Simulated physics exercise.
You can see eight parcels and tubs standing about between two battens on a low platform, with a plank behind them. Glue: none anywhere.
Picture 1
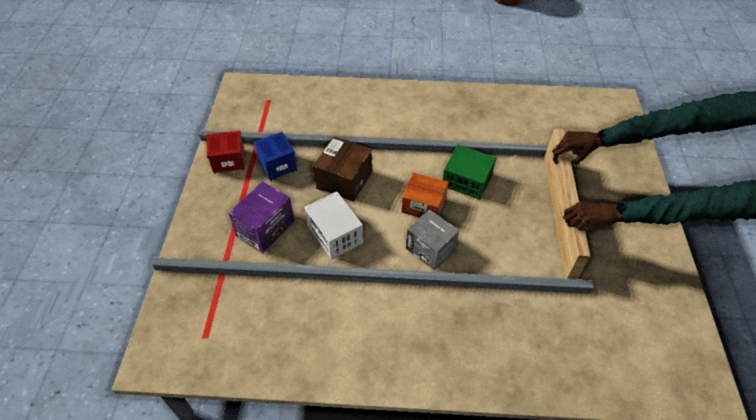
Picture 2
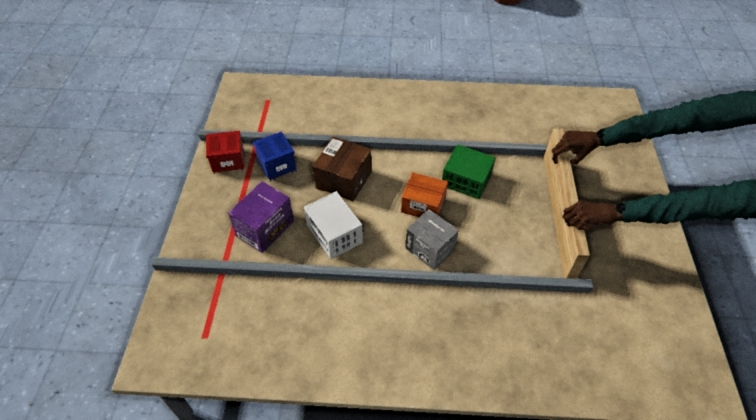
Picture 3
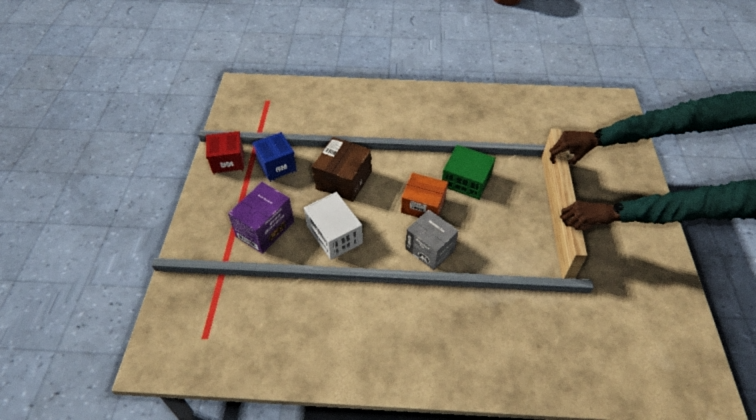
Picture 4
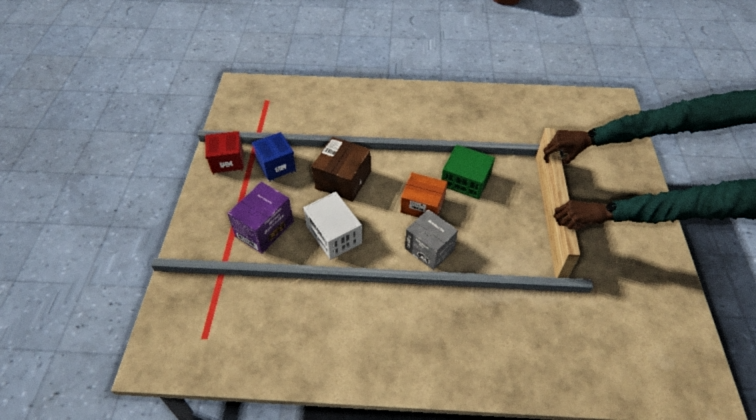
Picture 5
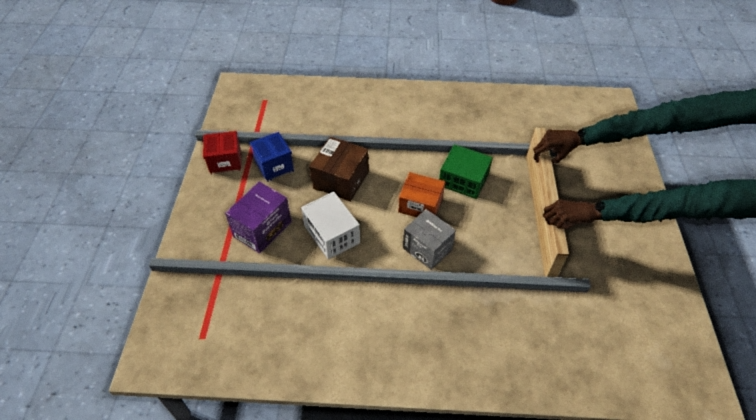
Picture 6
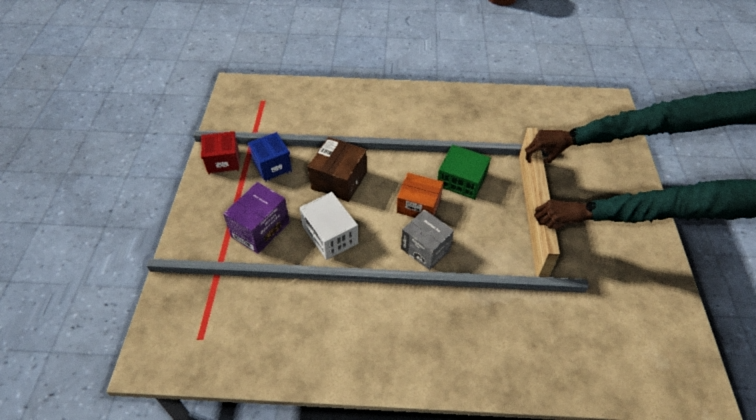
To begin with, eight coloured boxes stand between two grey rails on a tabletop crossed by a red line, while two green-sleeved arms hold a wooden plank at the right. The hands then slide the plank a short way left toward the boxes, which stay almost unmoved in their arrangement.
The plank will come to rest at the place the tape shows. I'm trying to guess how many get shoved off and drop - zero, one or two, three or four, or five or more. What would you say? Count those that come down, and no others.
I would say three or four.
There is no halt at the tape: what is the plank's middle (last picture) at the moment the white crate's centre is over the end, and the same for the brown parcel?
I'd put it close to (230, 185), and close to (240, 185) for the other one.
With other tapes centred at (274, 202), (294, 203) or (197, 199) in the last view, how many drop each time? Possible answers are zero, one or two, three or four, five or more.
Going one by one, the answers are either one or two, 1 or 2 and more than four.
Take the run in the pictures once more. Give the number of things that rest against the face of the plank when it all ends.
Counting them up gives 3.
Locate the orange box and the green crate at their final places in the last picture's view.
In the last picture the orange box sits around (216, 194) and the green crate around (222, 165).
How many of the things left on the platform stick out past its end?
So the number is 1.
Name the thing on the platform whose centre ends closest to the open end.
The white crate is foremost.
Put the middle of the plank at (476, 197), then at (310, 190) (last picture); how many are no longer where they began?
The first count is 1, and then it's 8.
Soon after, none off yet; red tote at rest near (221, 153); blue tote at rest near (271, 157); purple box at rest near (258, 218).
Then, none off yet; red tote at rest near (221, 153); blue tote moved a little near (263, 156); purple box moved a little near (252, 215).
Further on, none off yet; red tote tipped well over near (167, 161); blue tote moved well along near (199, 151); purple box moved about its own width near (191, 213).
At rest, the number that fall off is three or four; fallen, brown parcel, purple box, blue tote and red tote.
